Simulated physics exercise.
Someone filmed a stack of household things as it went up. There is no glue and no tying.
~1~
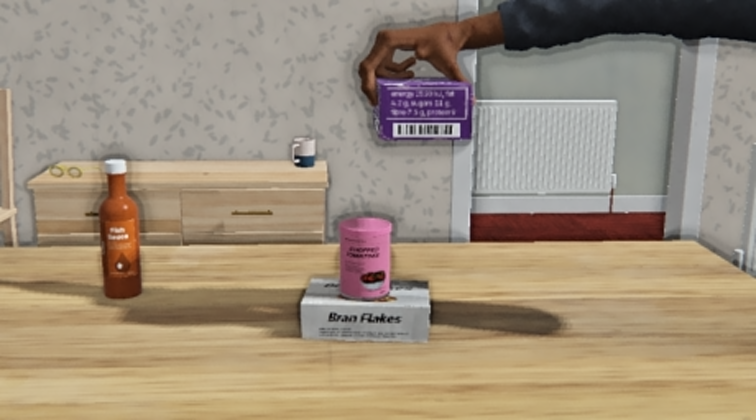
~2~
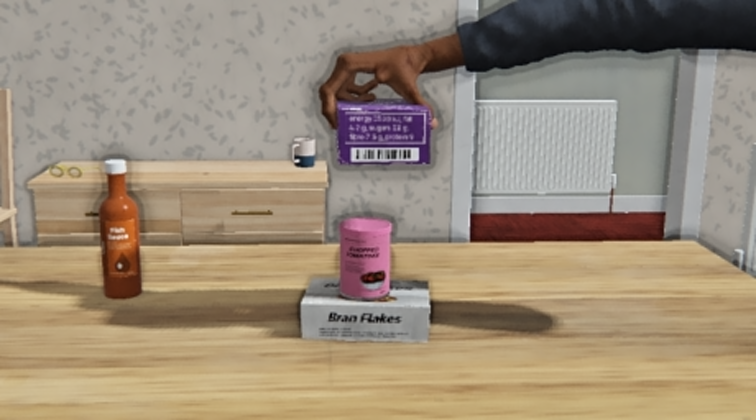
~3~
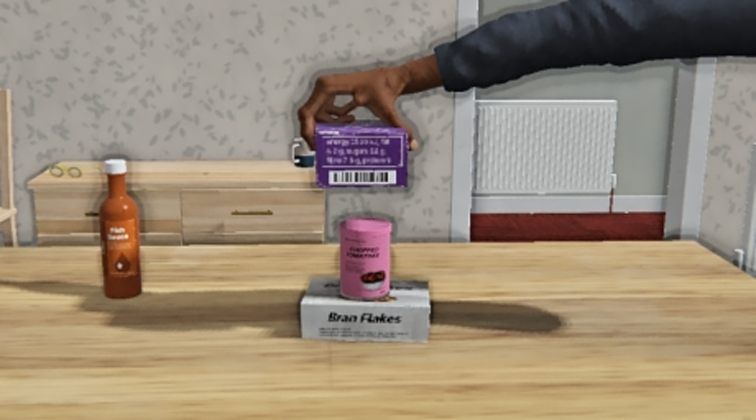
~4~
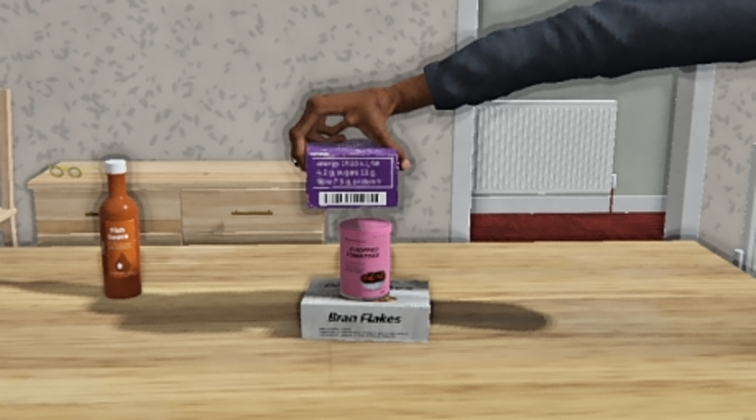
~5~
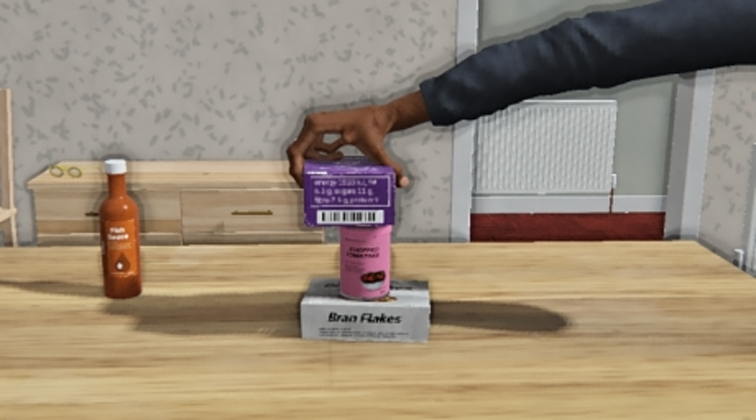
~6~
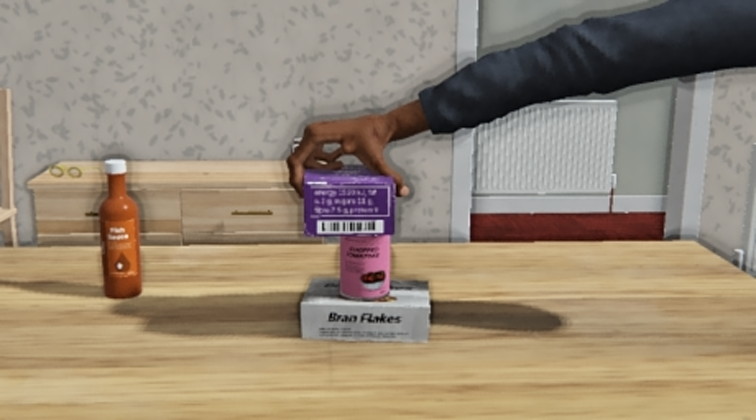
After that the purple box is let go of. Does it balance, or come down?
Well, the stack stays in one piece.
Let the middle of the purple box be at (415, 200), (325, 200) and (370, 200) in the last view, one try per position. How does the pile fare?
Well, in the first case it tumbles down, in the second it tumbles down, and in the third it stays steady.
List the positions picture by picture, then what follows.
In the first picture, on its way; purple box (420, 106); orange bottle (119, 229).
In the second picture, on its way; purple box (381, 129); pink pot (365, 259).
In the third picture, on its way; purple box (359, 152); white packet (368, 309).
In the fourth picture, on its way; purple box (351, 171); orange bottle (119, 229).
In the fifth picture, on its way; purple box (348, 189); pink pot (365, 259).
In the sixth picture, in place under the hand; purple box (348, 199); white packet (368, 309).
Then, 0.20 s on from there, no change.
Then, 0.50 s on from there, purple box resting near (348, 199).
In the end, all 4 unmoved. At the end, from the last picture's camera, purple box near (348, 199). The pile holds.
